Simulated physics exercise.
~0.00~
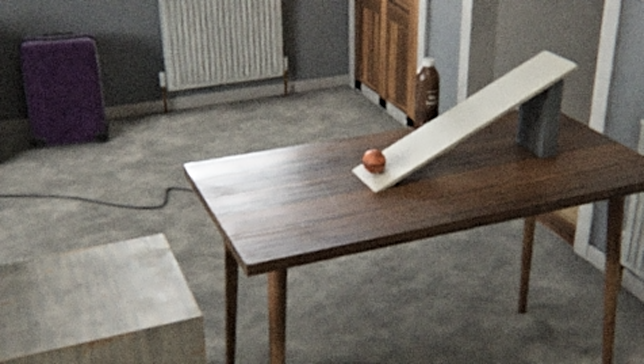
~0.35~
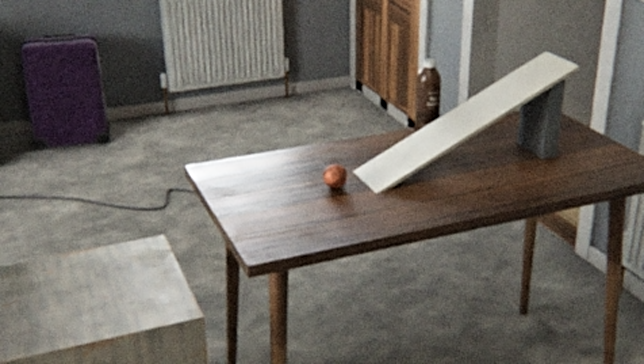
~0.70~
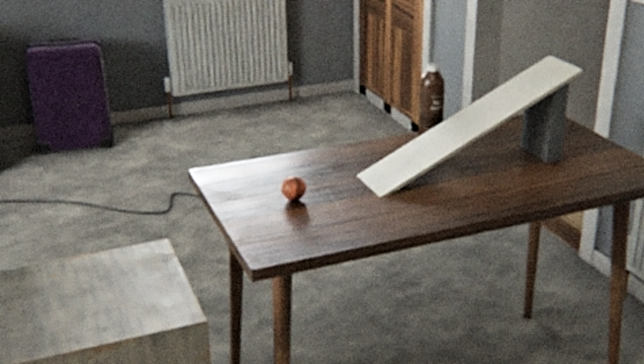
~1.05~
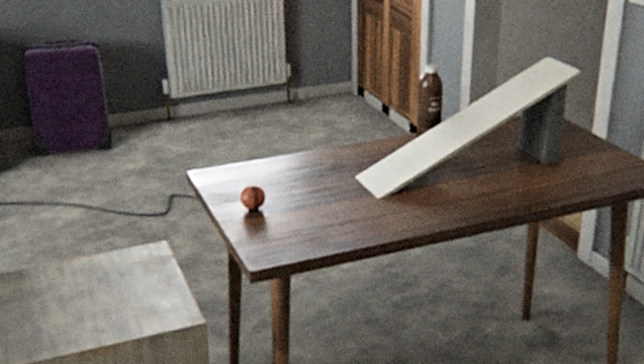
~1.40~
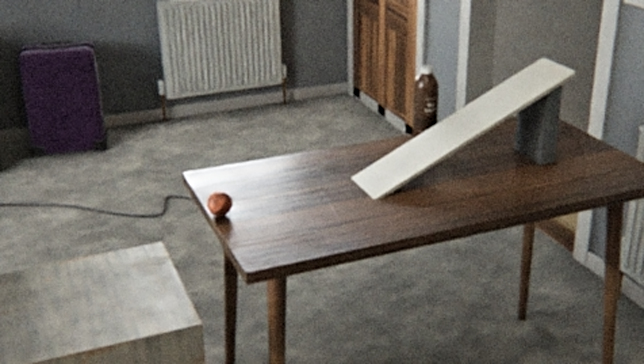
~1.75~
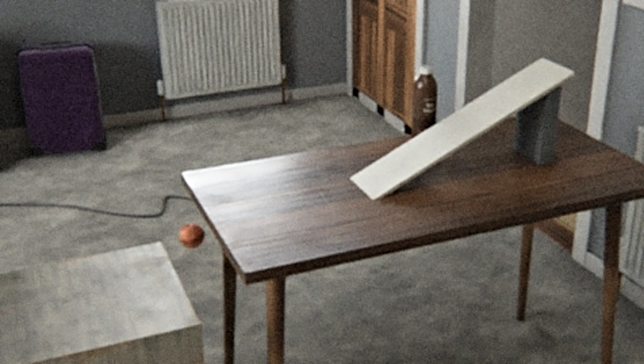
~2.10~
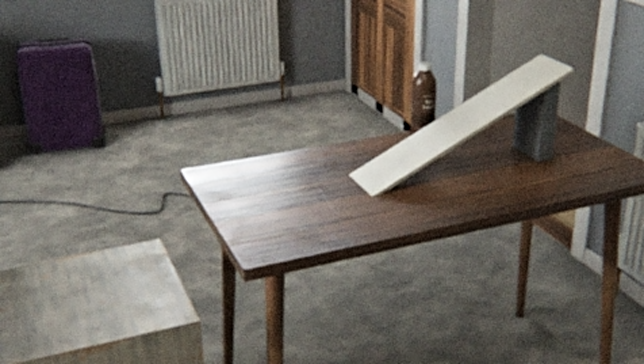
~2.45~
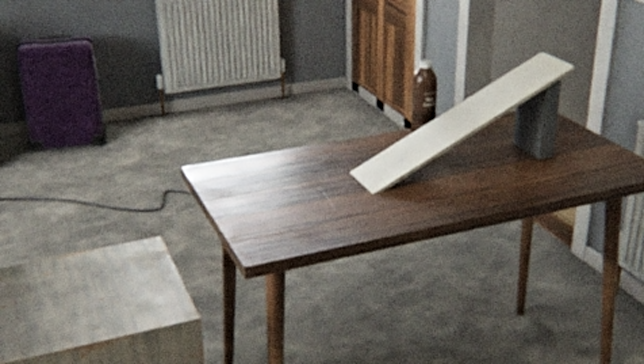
An orange ball at the foot of a white ramp rolls left across a wooden table, passes over the left edge and drops into the gap before a pale cabinet, going out of sight, while the brown bottle beyond the table stays in place.
